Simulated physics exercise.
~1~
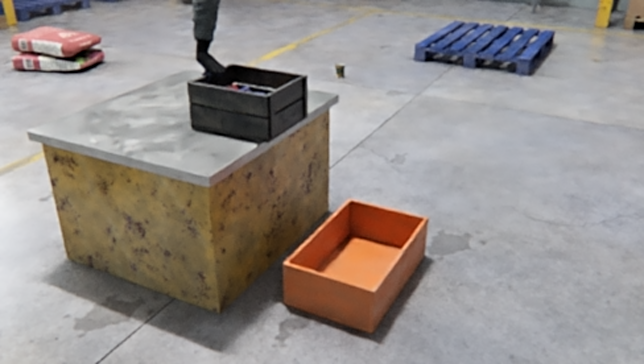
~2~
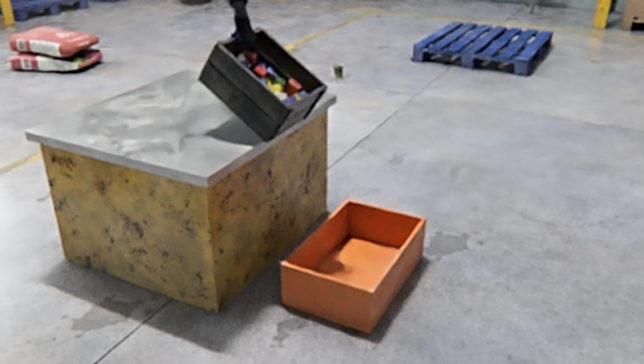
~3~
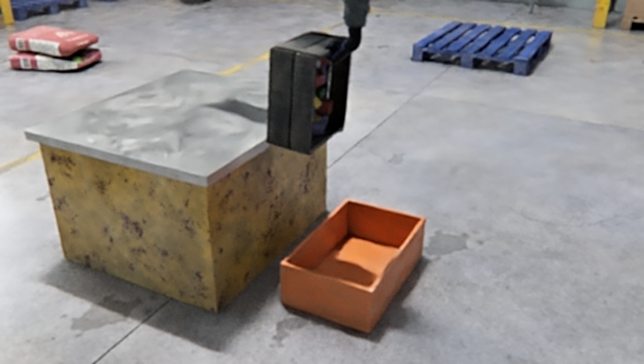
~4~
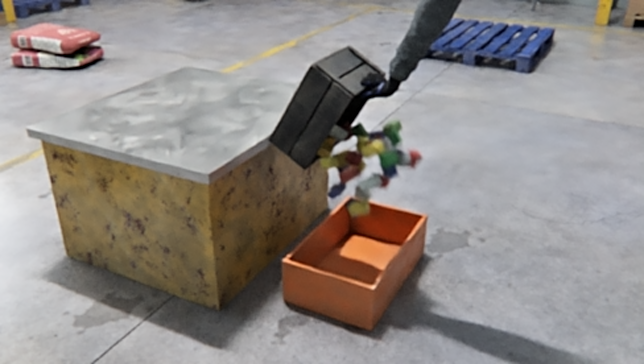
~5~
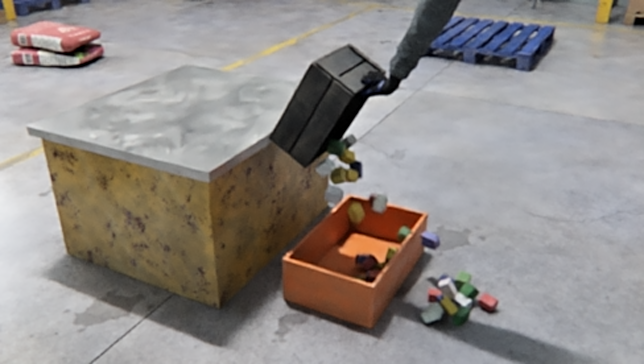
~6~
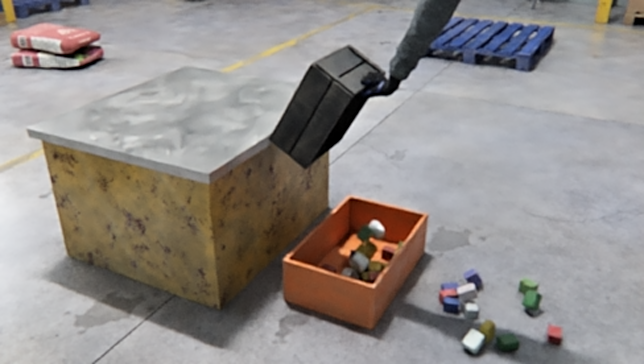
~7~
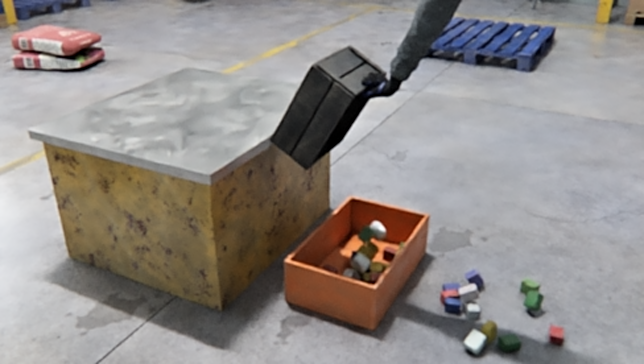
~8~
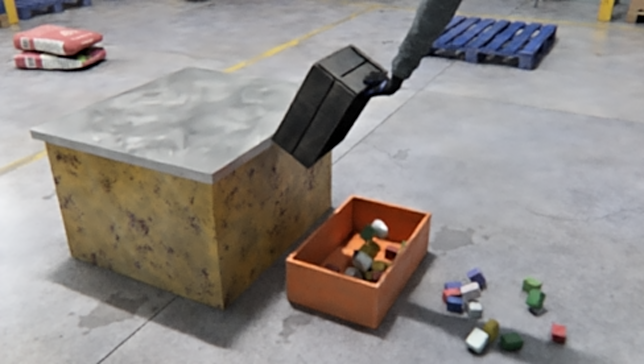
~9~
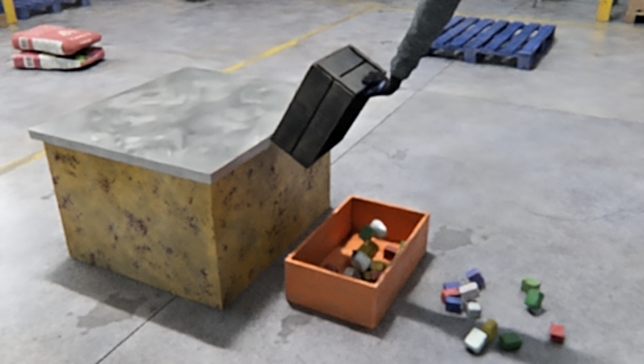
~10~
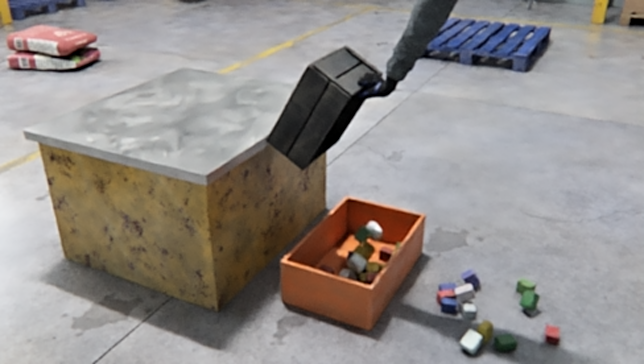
An arm tips a black box of colourful blocks, spilling some into an orange tub, others beyond.
